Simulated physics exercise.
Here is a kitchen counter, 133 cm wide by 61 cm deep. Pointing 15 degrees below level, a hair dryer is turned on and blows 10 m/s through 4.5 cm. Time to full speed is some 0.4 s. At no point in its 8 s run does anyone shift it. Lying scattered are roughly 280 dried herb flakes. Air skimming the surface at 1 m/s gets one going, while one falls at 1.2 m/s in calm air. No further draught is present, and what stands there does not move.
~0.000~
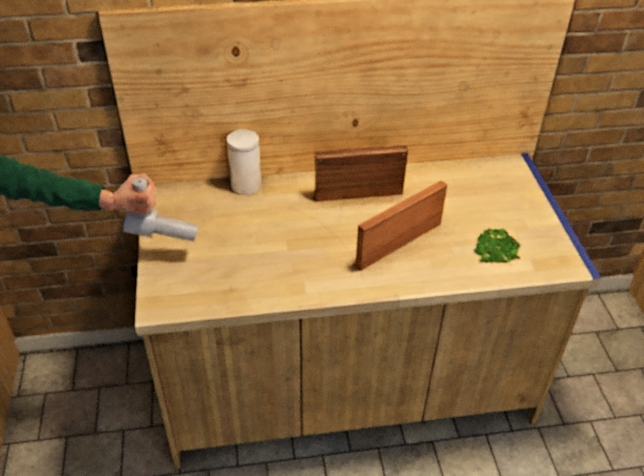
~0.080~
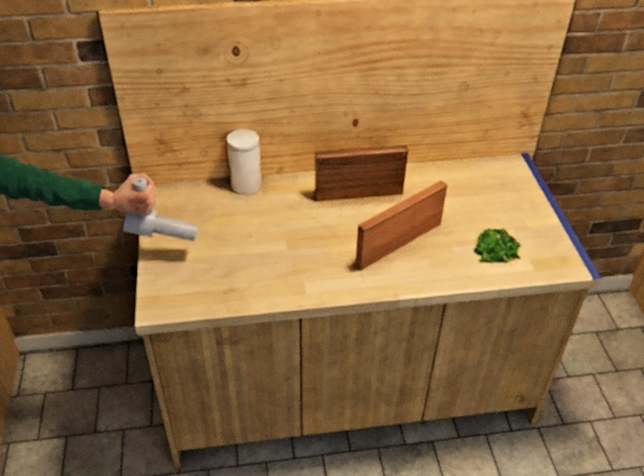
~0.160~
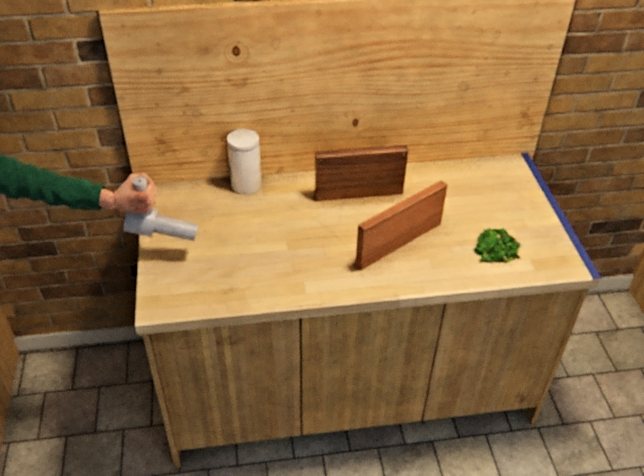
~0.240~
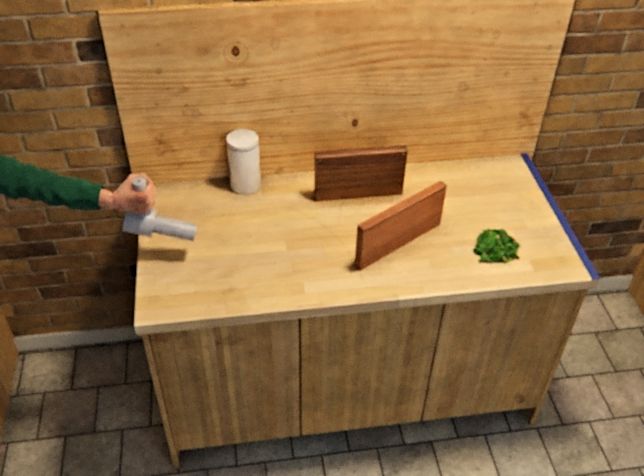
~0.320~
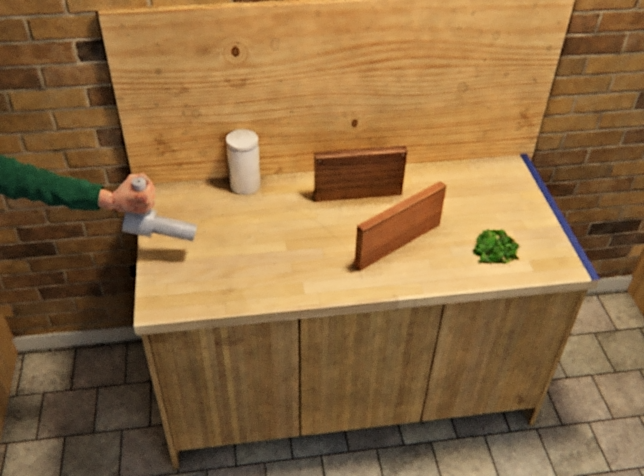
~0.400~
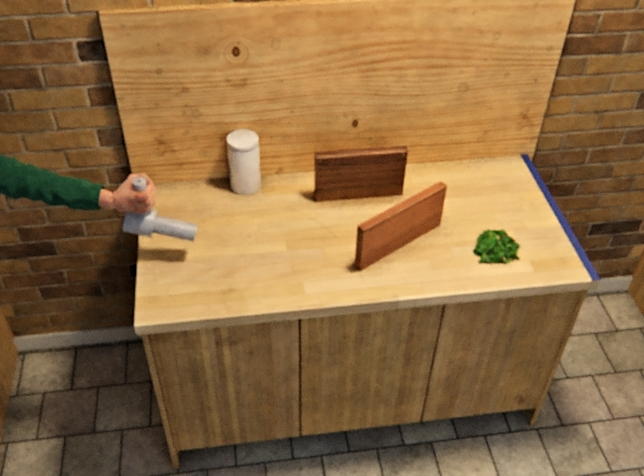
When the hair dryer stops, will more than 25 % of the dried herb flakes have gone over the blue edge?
The share over that edge stays at or under a quarter.
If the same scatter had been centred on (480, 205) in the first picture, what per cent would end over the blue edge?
80 per cent.
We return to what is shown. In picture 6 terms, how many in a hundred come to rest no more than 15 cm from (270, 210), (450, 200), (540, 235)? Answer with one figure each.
Estimates in listed order: 0 %; 0 %; 40 %.
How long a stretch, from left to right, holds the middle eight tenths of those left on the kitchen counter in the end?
I'd say close to 10 cm.
After 1.6 s, 0 % are over the blue edge; the middle of those still in play is near (494, 245); 100 % have settled or left.
After 2.6 s, 0 % are over the blue edge; the middle of those still in play is near (494, 245); 100 % have settled or left.
After 4.4 s, 0 % are over the blue edge; the middle of those still in play is near (494, 245); 100 % have settled or left.
After 8.0 s, at the end, 0 % are over the blue edge; the middle of those still in play is near (494, 245).
